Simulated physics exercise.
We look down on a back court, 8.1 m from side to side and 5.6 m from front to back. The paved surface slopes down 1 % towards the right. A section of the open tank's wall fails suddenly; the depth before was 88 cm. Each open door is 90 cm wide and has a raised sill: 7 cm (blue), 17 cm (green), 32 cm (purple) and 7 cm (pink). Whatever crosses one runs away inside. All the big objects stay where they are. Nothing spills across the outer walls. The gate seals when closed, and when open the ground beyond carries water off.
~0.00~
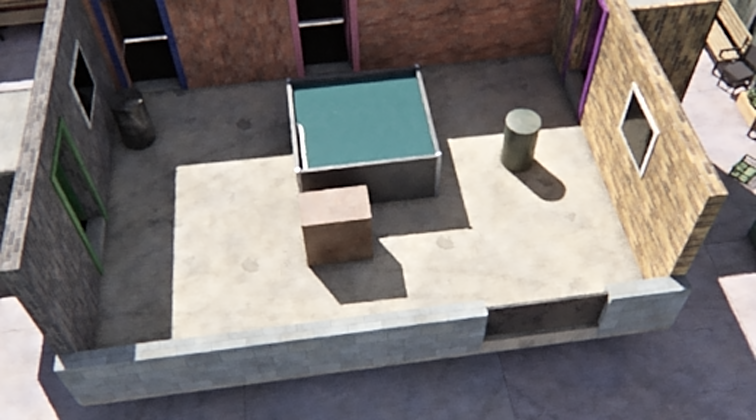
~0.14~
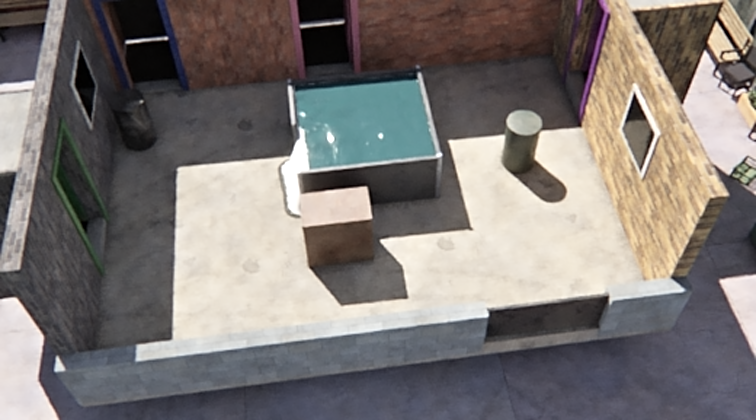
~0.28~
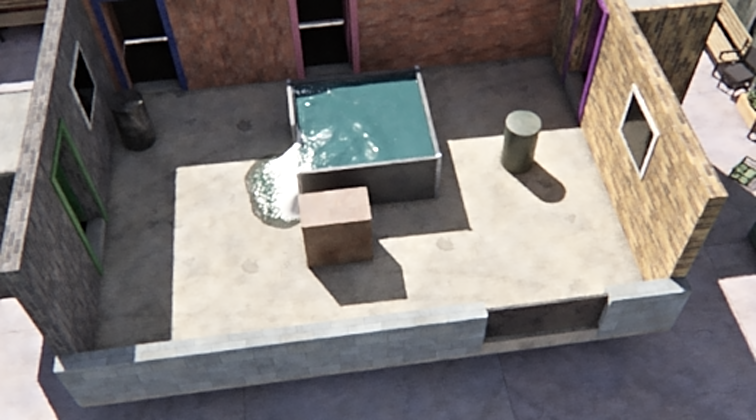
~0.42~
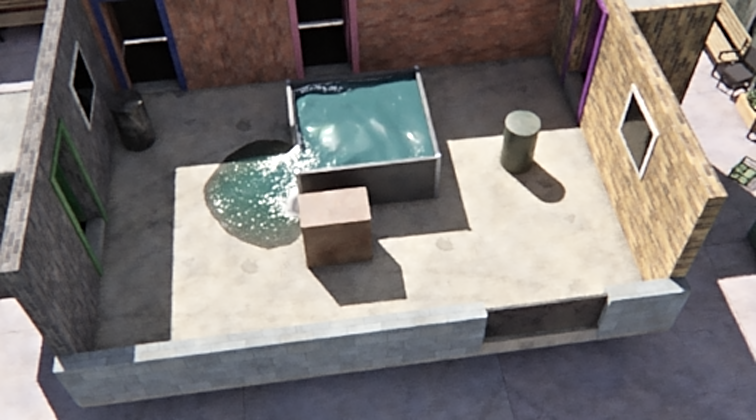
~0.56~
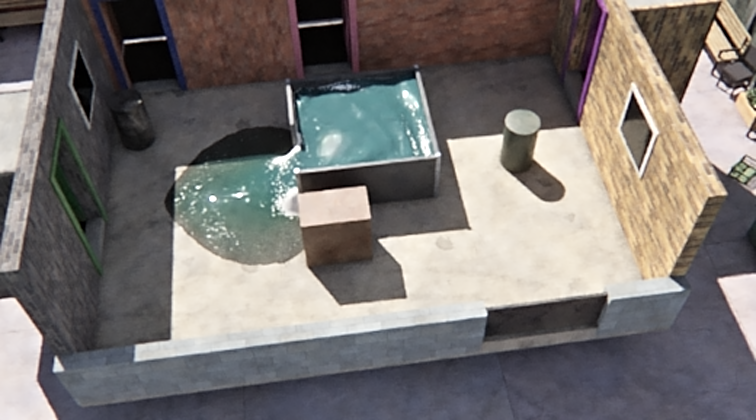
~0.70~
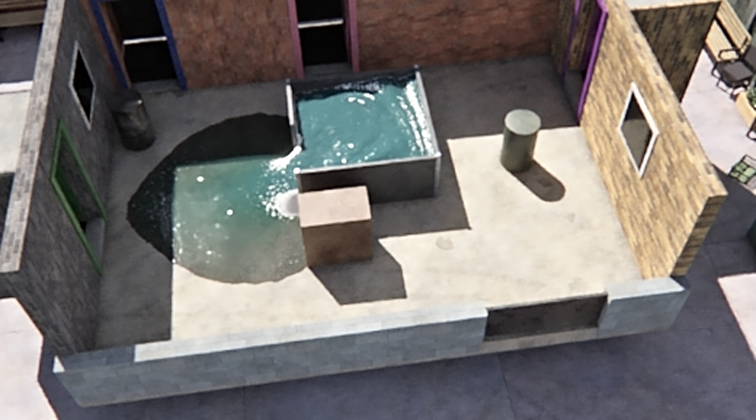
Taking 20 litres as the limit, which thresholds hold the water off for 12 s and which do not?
The water let in: At the blue door it goes over the limit; at the green door it goes over the limit; at the purple door it does not reach the limit; at the pink door it stays under the limit.
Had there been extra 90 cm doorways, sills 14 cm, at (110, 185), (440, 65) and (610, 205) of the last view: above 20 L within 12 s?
In that order: Over, under, below.
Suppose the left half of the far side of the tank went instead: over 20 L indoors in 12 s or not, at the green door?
Against that limit: Green not over.
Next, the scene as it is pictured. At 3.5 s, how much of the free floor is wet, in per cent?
About 40 per cent.
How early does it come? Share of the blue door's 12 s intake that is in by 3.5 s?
About 50 per cent.
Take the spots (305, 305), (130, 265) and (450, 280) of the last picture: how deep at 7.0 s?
Roughly 7, 15 and 6 cm, in turn.
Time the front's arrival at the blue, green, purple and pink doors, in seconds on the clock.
Arrival: Blue 1.4 s, green 0.9 s, purple 7.5 s, pink 4.0 s.
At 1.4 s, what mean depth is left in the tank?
About 59 cm.
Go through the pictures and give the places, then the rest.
In the first picture, the open tank at (361, 120) is whole and still, 88 cm deep.
In the second picture, water pours out at (302, 175) and has run 0.6 m, to a hidden place; typically 8 cm deep outside, 88 cm at the open tank's back.
In the third picture, the front is at (250, 178), 0.9 m from the gap at (301, 176); 0.9 m2 of floor is under water; 88 cm left at the back of the open tank.
In the fourth picture, water pours out at (301, 177) and has run 1.5 m, to (209, 188); typically 9 cm deep outside, 88 cm at the open tank's back.
In the fifth picture, the front is at (172, 206), 2.1 m from the gap at (301, 177); 4.3 m2 of floor is under water; 83 cm left at the back of the open tank.
In the sixth picture, the front is at (133, 219), 2.7 m from the gap at (301, 176); 6.6 m2 of floor is under water; 74 cm left at the back of the open tank.
After 1.4 s water covers 35 % of the floor and is deepest (42 cm) near (287, 193); blue door 1 cm at the sill, 0 L in, green door 33 cm at the sill, 28 L in, purple door not reached, pink door not reached.
After 2.2 s water covers 35 % of the floor and is deepest (46 cm) near (93, 365); blue door 19 cm at the sill, 12 L in, green door 33 cm at the sill, 101 L in, purple door not reached, pink door not reached.
After 3.5 s water covers 40 % of the floor and is deepest (28 cm) near (92, 376); blue door 17 cm at the sill, 95 L in, green door 22 cm at the sill, 163 L in, purple door not reached, pink door not reached.
After 7.0 s water covers 85 % of the floor and is deepest (20 cm) near (646, 306); blue door 9 cm at the sill, 176 L in, green door 16 cm at the sill, 186 L in, purple door not reached, pink door 4 cm at the sill, 0 L in.
After 12.0 s water covers 100 % of the floor and is deepest (16 cm) near (435, 78); blue door 7 cm at the sill, 194 L in, green door 7 cm at the sill, 186 L in, purple door 16 cm at the sill, 0 L in, pink door 5 cm at the sill, 0 L in.
